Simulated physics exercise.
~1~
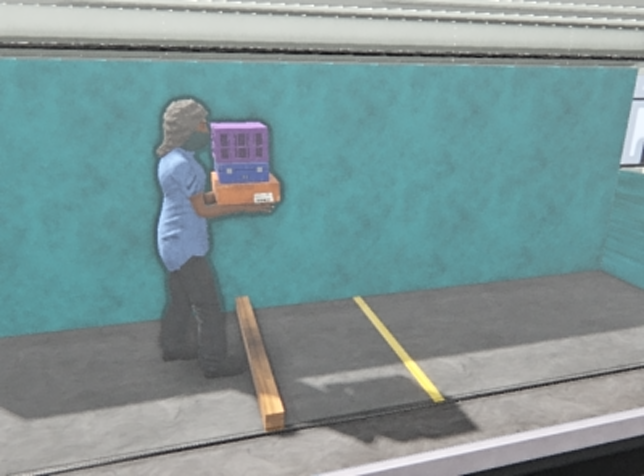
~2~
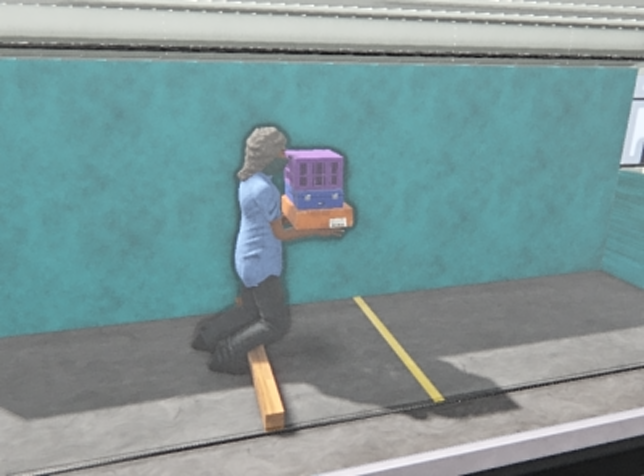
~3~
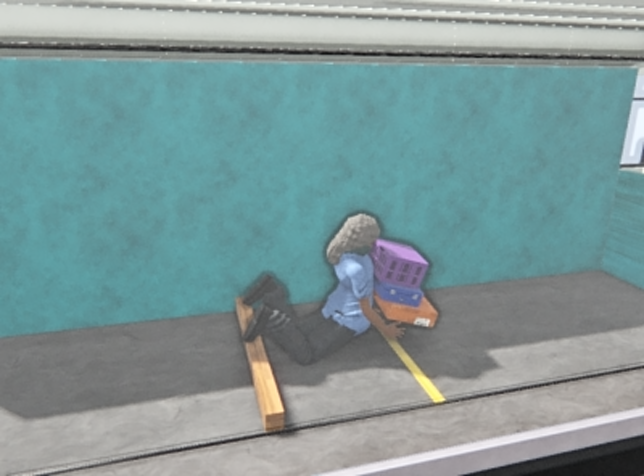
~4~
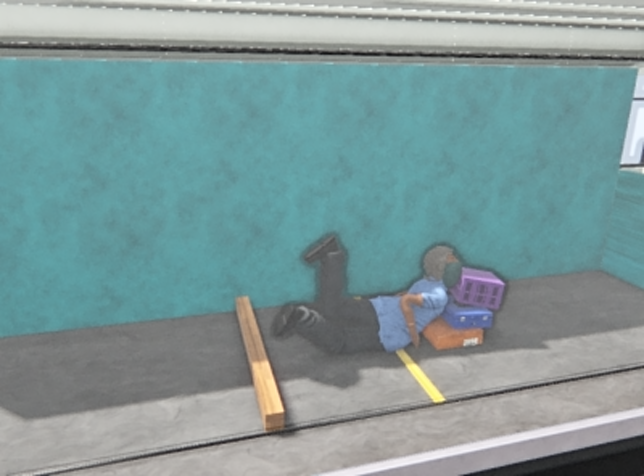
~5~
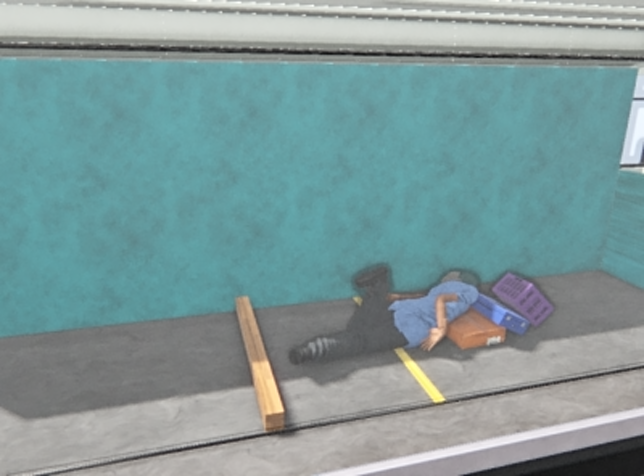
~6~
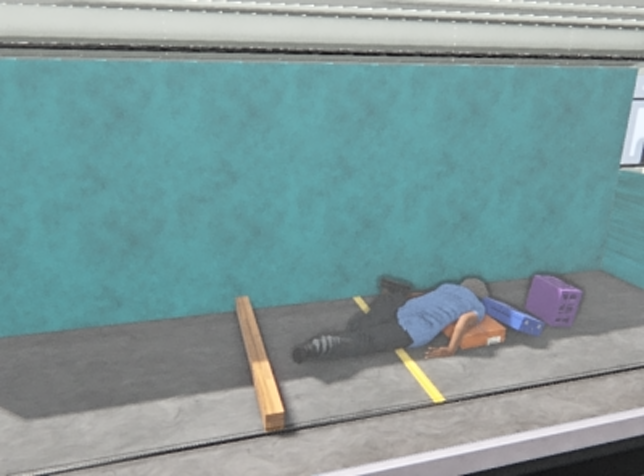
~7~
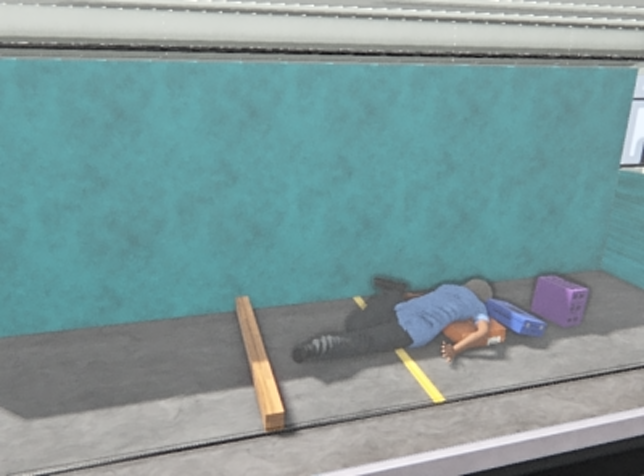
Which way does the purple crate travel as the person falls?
The purple crate moves to the right, going over the yellow line and coming to rest farther right than the other items.
A person in a blue shirt and dark trousers stands on a grey floor before a teal wall, seen from the side and slightly above, holding an orange parcel, a blue toolbox and a purple crate stacked in both arms. A wooden bar and, farther right, a yellow line lie on the floor. The person's knees fold, and the body pitches right with the pile tilting ahead. The parcel lands beyond the line, then the toolbox and crate slip off it to the right, the crate tumbling farthest. Finally the person lies limp across the line, head and all three items beyond it.
